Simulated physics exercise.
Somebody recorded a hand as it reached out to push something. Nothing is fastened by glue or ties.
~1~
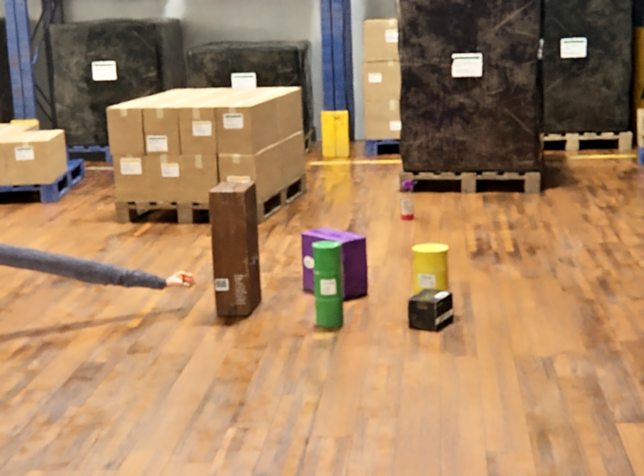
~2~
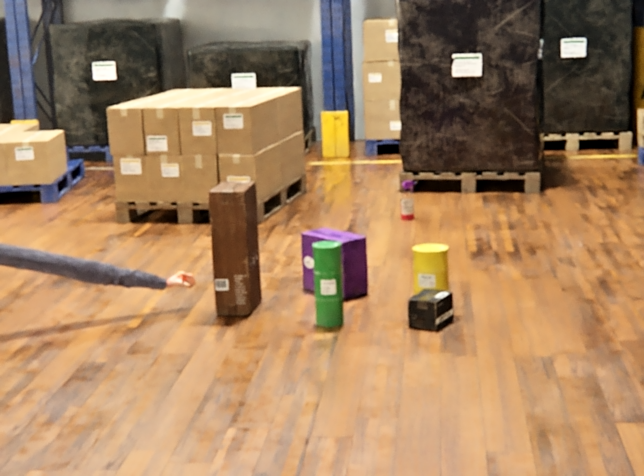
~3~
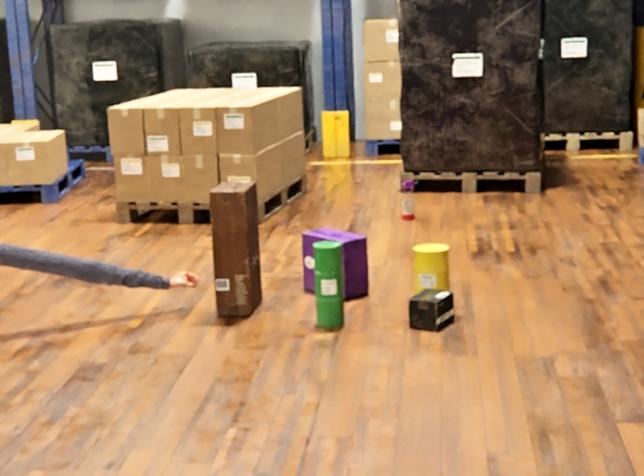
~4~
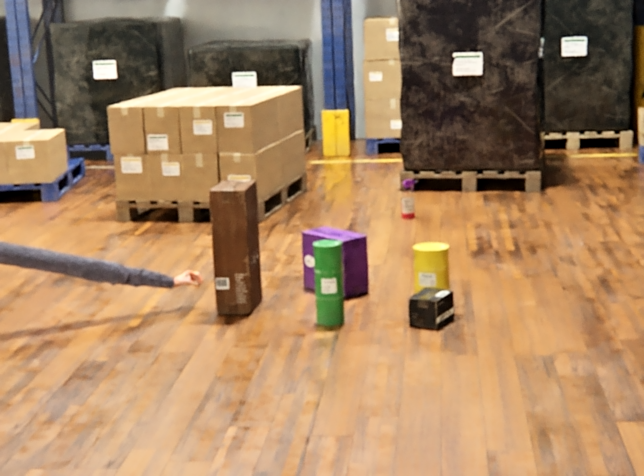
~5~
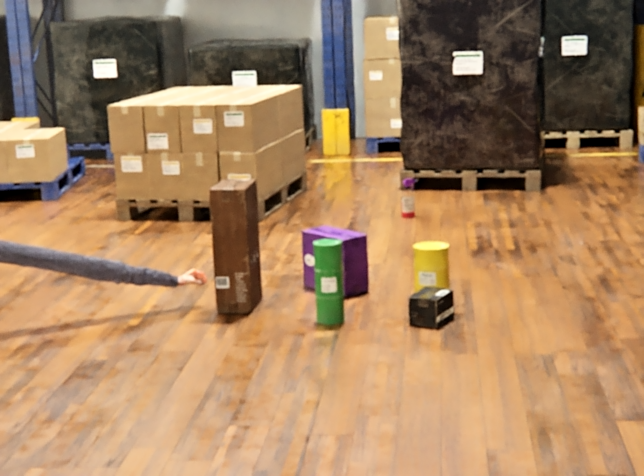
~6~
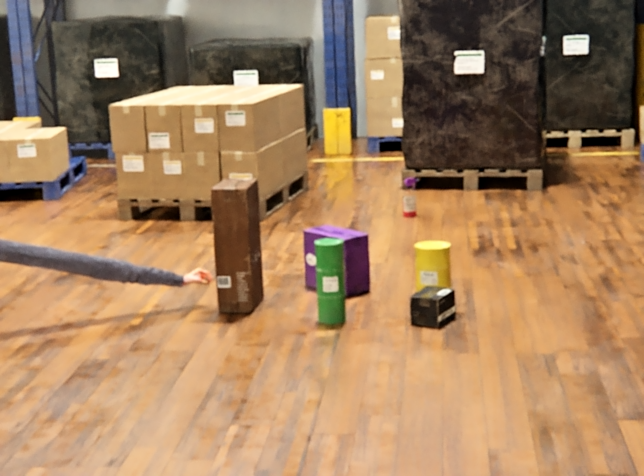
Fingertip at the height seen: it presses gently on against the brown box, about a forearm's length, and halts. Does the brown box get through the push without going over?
It ends up on its base.
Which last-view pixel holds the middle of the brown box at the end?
End point in the final view: About (308, 244).
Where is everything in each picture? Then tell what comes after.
Brown box (236, 248), in the first frame.
Brown box (236, 248), in the second frame.
Brown box (237, 248), in the third frame.
Brown box (237, 247), in the fourth frame.
Brown box (237, 245), in the fifth frame.
Brown box (238, 245), in the sixth frame.
Then, 0.40 s later than the last frame, brown box moved a little near (248, 245).
Then, 0.80 s later than the last frame, brown box moved a little near (268, 245).
Then, 1.20 s later than the last frame, brown box moved about its own width near (289, 244).
Then, 1.50 s later than the last frame, brown box moved about its own width near (304, 244).
When it is over, moved from the start, brown box. End places, in pixels of the last picture, brown box near (308, 244).
